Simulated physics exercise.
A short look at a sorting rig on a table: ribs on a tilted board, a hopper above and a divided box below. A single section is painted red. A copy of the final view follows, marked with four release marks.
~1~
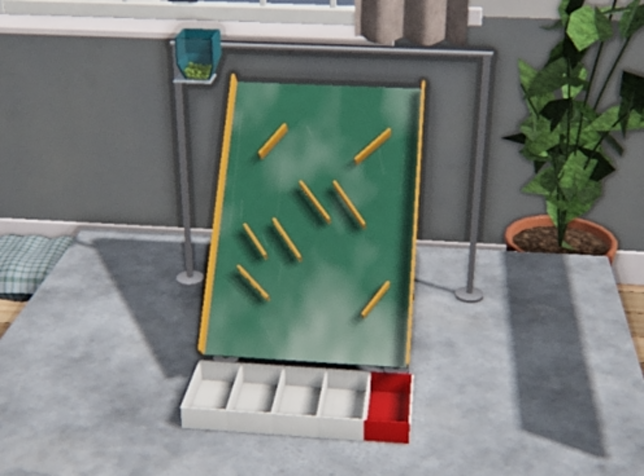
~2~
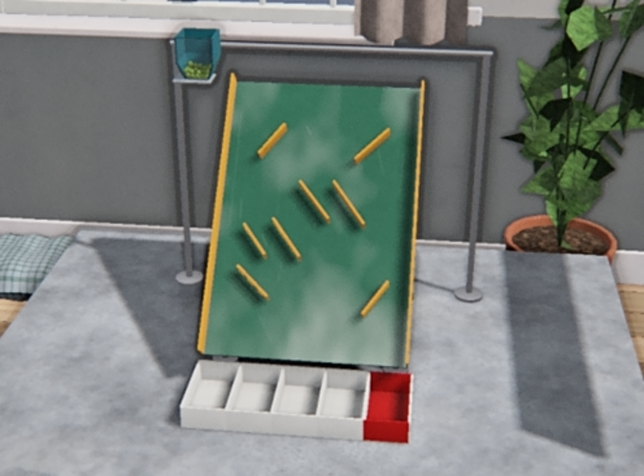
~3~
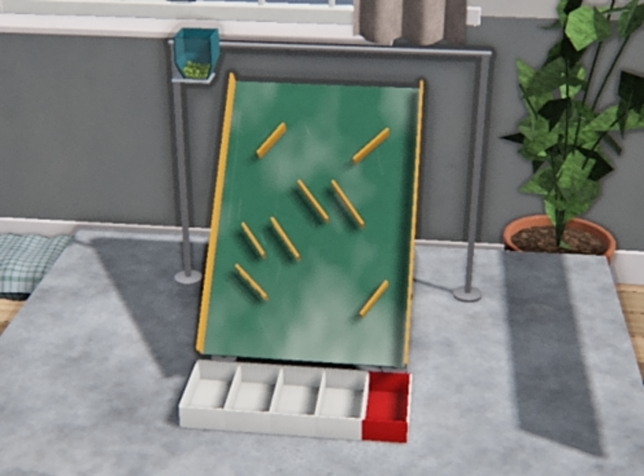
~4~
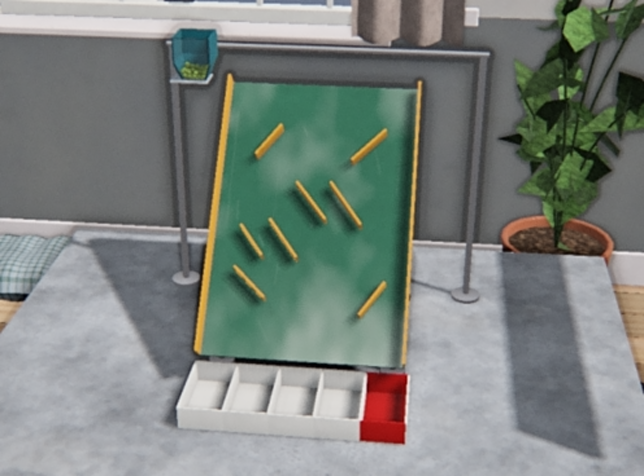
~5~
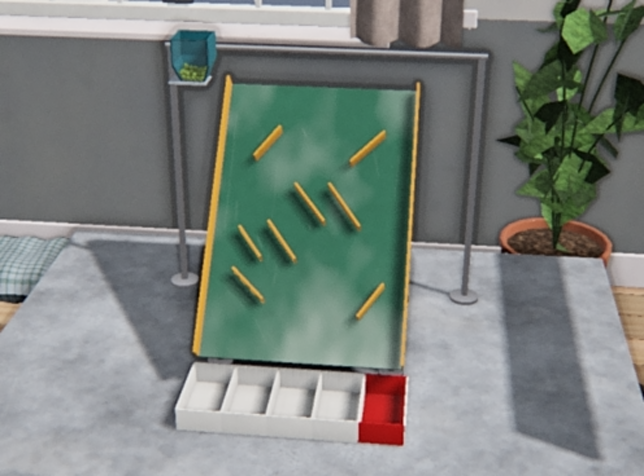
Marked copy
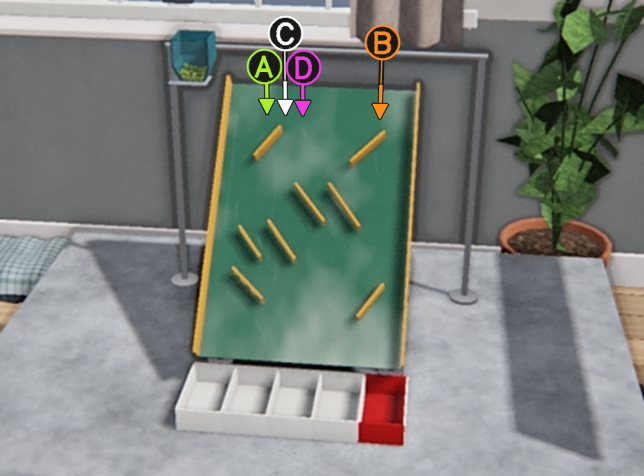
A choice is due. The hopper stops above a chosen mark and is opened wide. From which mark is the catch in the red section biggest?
I would pick mark B.
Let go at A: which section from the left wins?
The first.
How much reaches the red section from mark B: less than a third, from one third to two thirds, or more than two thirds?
Mark B gives from one third to two thirds.
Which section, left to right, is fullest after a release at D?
The fourth.
On the marked copy, mark A meets the board at (267, 108); mark B meets the board at (380, 113); mark C meets the board at (285, 109); mark D meets the board at (302, 110).
With A, none at all in the red section, all but a few in other sections, a small share outside the box.
With B, close to a third in the red section, close to half in other sections, a small share outside the box.
With C, only a few in the red section, all but a few in other sections, a small share outside the box.
With D, a small share in the red section, all but a few in other sections.
